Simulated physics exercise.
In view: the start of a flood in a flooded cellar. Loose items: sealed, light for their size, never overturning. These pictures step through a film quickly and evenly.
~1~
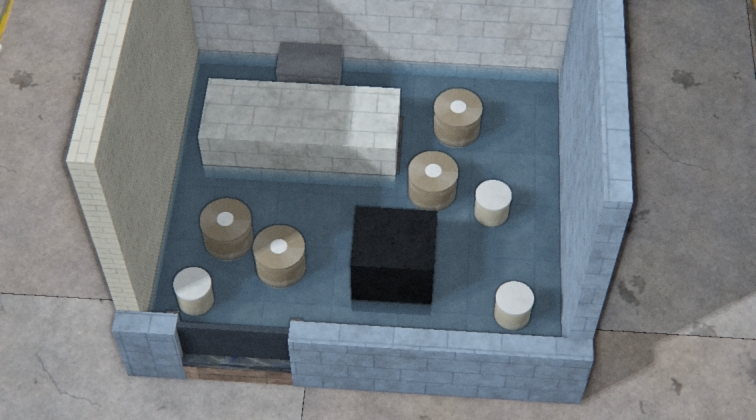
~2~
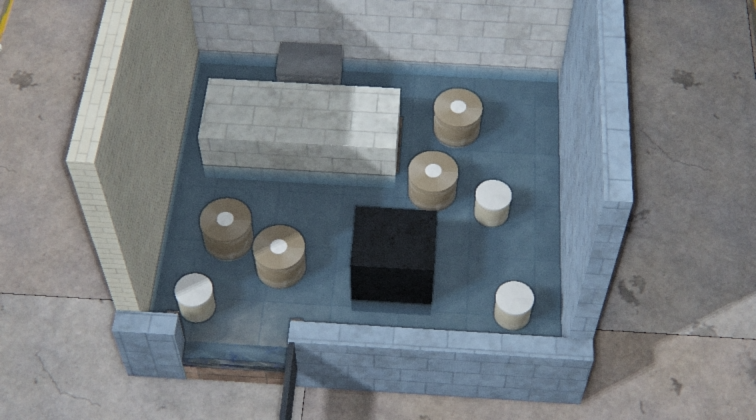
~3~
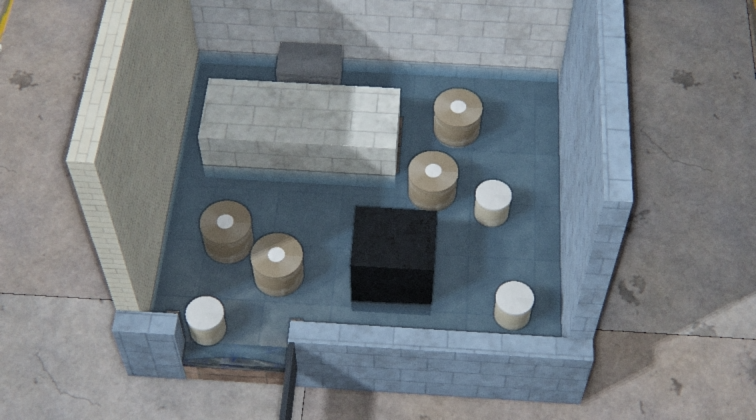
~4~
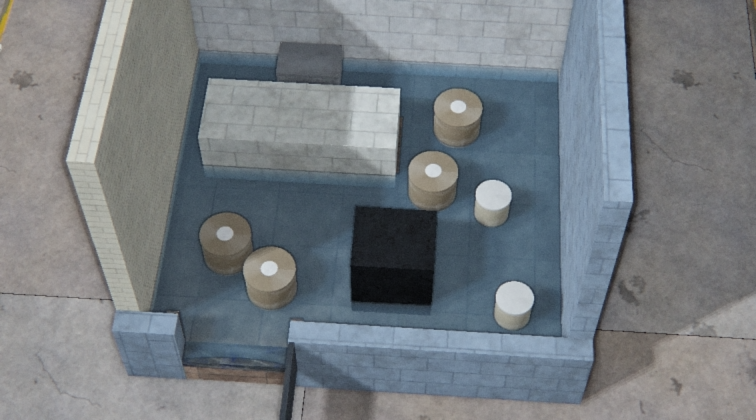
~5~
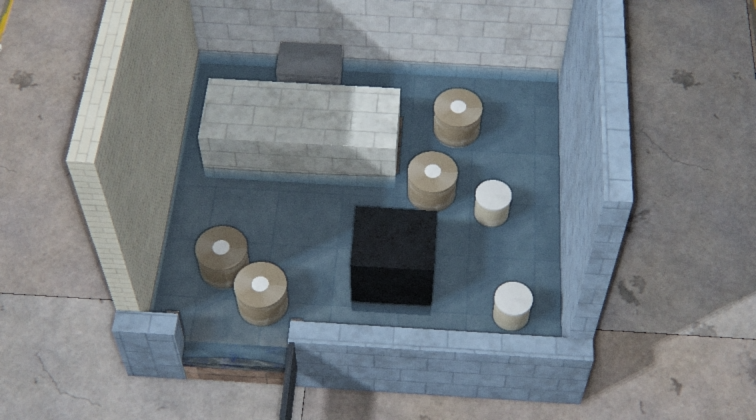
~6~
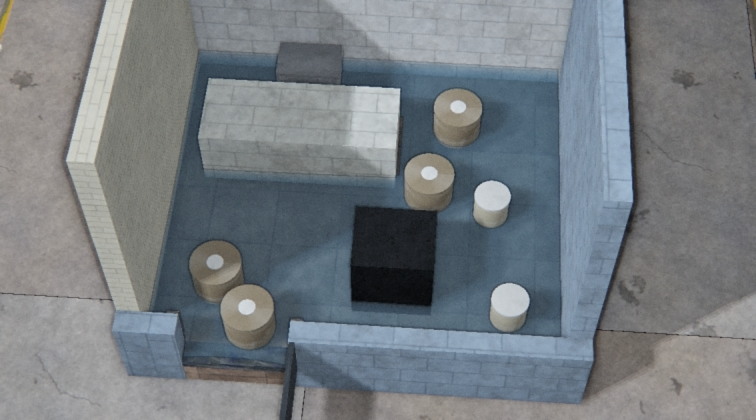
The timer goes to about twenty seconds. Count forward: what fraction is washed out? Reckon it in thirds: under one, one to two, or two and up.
Two and up, in thirds.
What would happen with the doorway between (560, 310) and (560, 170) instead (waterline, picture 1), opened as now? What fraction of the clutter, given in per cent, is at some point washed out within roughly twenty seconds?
Some 80 in a hundred.
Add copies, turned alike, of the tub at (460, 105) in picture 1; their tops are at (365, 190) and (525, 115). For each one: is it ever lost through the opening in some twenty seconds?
Exits, remains.
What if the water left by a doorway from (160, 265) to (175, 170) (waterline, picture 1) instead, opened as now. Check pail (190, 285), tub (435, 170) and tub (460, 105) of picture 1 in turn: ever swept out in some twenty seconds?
Turn by turn - departs, departs, departs.
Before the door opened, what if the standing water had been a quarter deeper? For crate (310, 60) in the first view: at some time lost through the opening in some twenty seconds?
Item status: Retained.
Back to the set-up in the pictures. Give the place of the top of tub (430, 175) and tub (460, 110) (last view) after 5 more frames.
Near pixel (344, 189) and pixel (451, 133).
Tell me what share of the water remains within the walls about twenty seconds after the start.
About 38 per cent.
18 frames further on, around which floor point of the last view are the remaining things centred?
Their average sits at about pixel (337, 229).
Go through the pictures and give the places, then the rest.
The first frame shows a tub at (279, 247) floats; a tub at (225, 219), afloat; 0 of 8 have shifted.
The second frame shows a tub at (279, 247) floats; a tub at (225, 219), afloat; 0 of 8 have shifted.
The third frame shows a tub at (277, 255) floats, close to its start; a tub at (225, 222), afloat; 2 of 8 have shifted.
The fourth frame shows a tub at (269, 269), afloat, close to its start; a tub at (225, 234) floats, close to its start; 3 of 8 have shifted.
The fifth frame shows a tub at (260, 284) floats, a stride from its start; a tub at (221, 248) floats, close to its start; 3 of 8 have shifted.
The sixth frame shows a tub at (247, 308), afloat, a stride from its start; a tub at (215, 262), afloat, a stride from its start; 3 of 8 have shifted.
A moment on, 3 of 8 are out; 5 afloat.
Next, 3 of 8 are out; 5 afloat.
Later, 6 of 8 are out; 2 afloat.
In the end, 7 of 8 are out; 1 afloat.
